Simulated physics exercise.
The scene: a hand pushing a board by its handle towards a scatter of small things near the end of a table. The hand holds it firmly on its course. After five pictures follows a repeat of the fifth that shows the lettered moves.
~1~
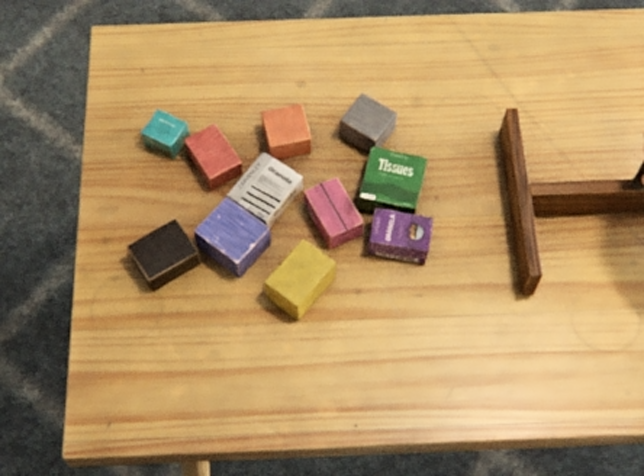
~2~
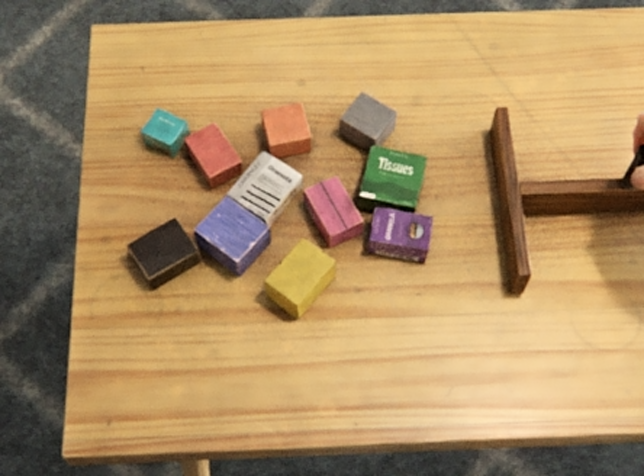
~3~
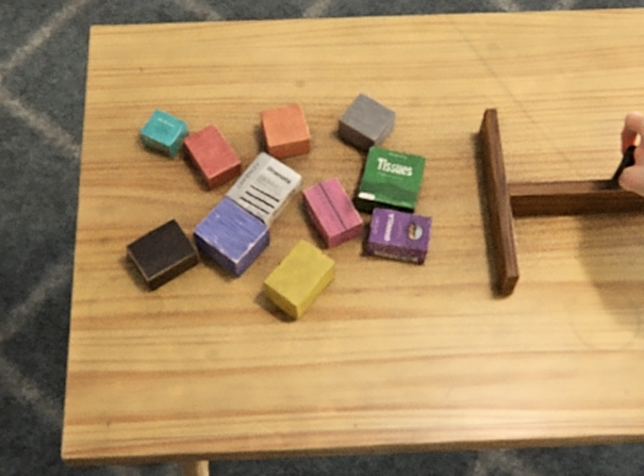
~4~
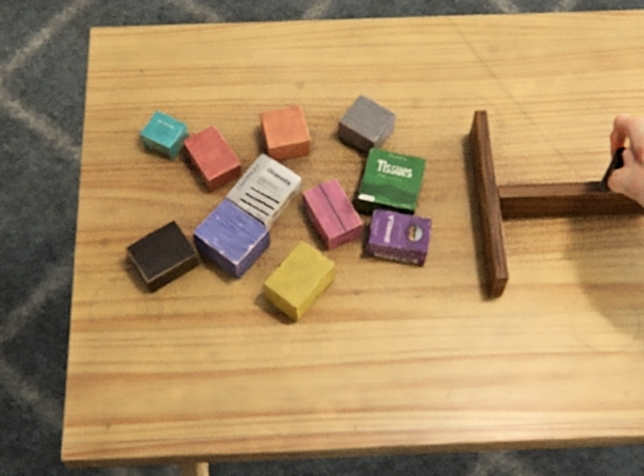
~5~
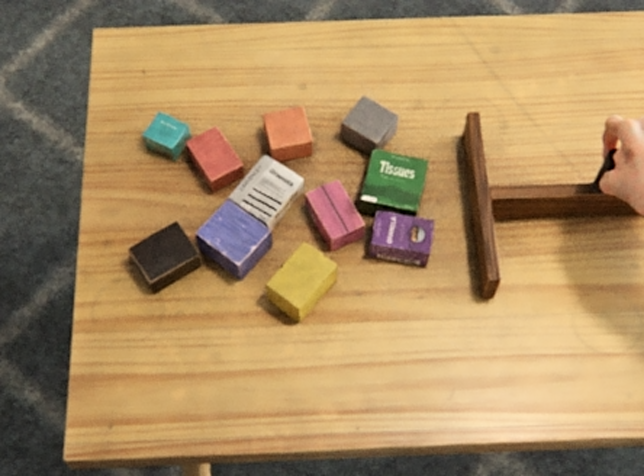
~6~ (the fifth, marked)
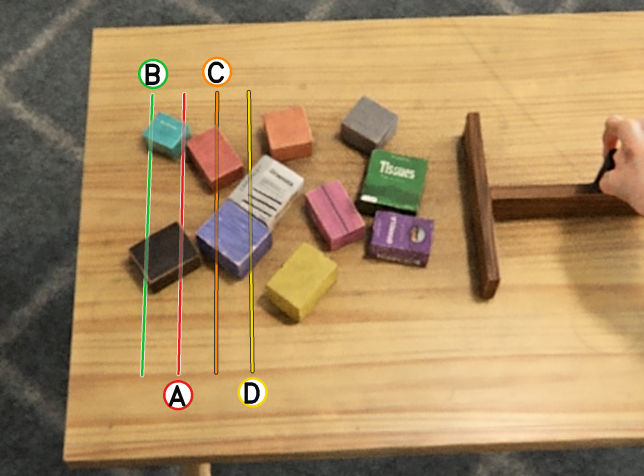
A hand sliding a wooden T-shaped board slightly left across a table towards a scatter of small colourful boxes and blocks.
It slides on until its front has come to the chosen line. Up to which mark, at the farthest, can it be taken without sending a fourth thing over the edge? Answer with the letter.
The farthest such stop is A.
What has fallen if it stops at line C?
It is the black block.
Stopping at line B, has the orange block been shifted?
By then, yes.
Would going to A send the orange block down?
No.
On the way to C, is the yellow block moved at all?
By then, yes.
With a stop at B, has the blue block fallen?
Yes.
On the marked copy, A at (182, 225); B at (148, 226); C at (217, 223); D at (251, 222).
Following A. Soon after the start, board (376, 196); red block (210, 155); grey block (345, 120).
Later, board (265, 200); black block (83, 281); blue block (126, 244).
In the end, board (183, 203); blue block over the edge; black block over the edge; two fallen.
As for the rest, B drops five; C is within the limit but short; D is within the limit but short.
